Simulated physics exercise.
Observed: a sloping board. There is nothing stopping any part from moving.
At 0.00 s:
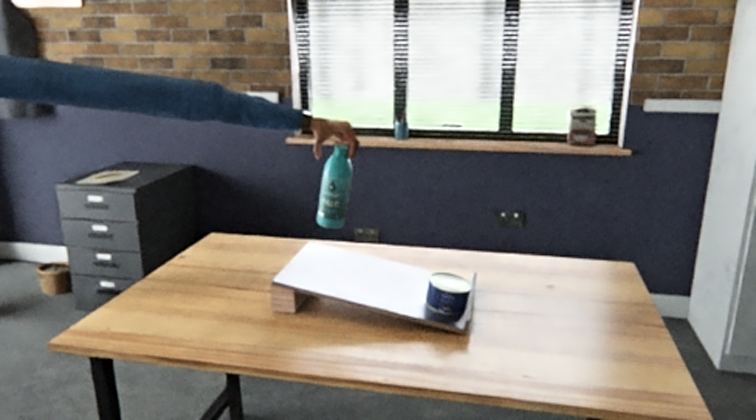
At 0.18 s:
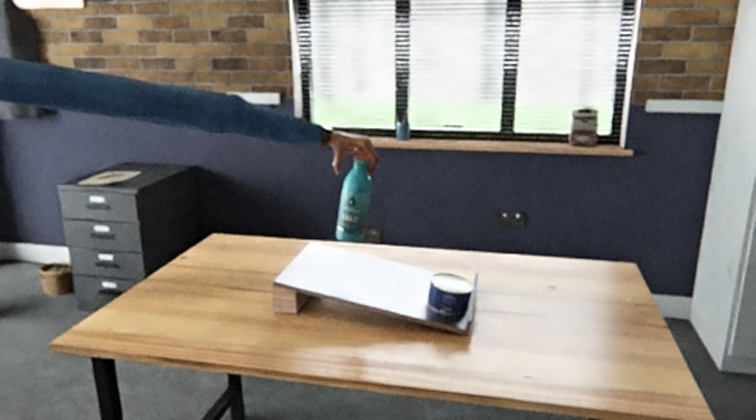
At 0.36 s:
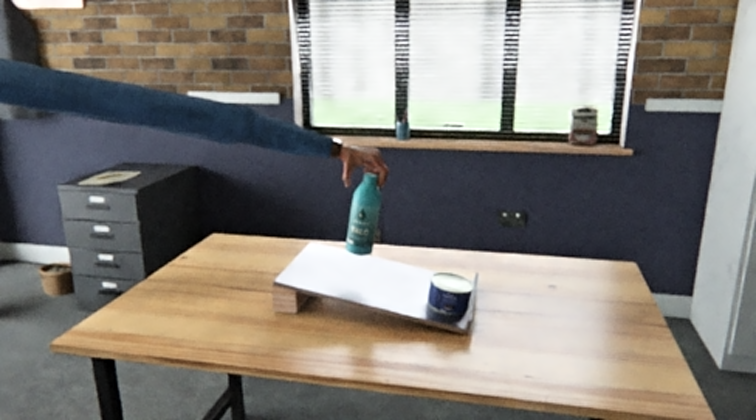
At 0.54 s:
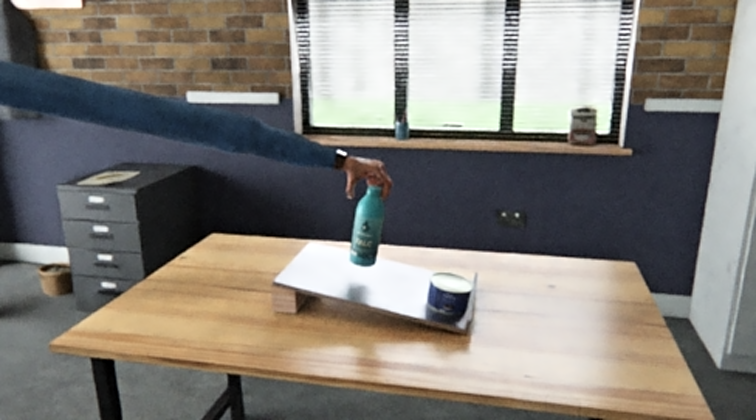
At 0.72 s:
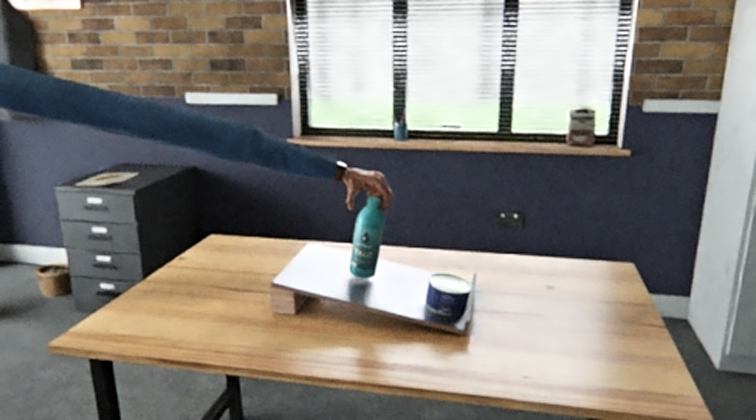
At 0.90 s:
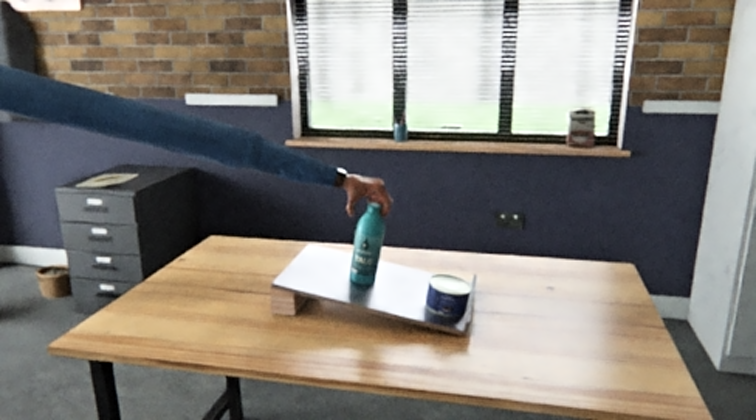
A hand lowers a turquoise bottle onto a sloping board beside a blue tub.
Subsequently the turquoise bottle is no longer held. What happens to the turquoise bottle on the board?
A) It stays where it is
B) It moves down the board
Option A: It stays where it is.
Around 1.10 s, nothing moves.
Around 1.30 s, turquoise bottle resting near (369, 243).
Finally (1.9 s), both still in place. Final places as the last picture's camera would see them, turquoise bottle near (369, 243). The turquoise bottle remains at rest.
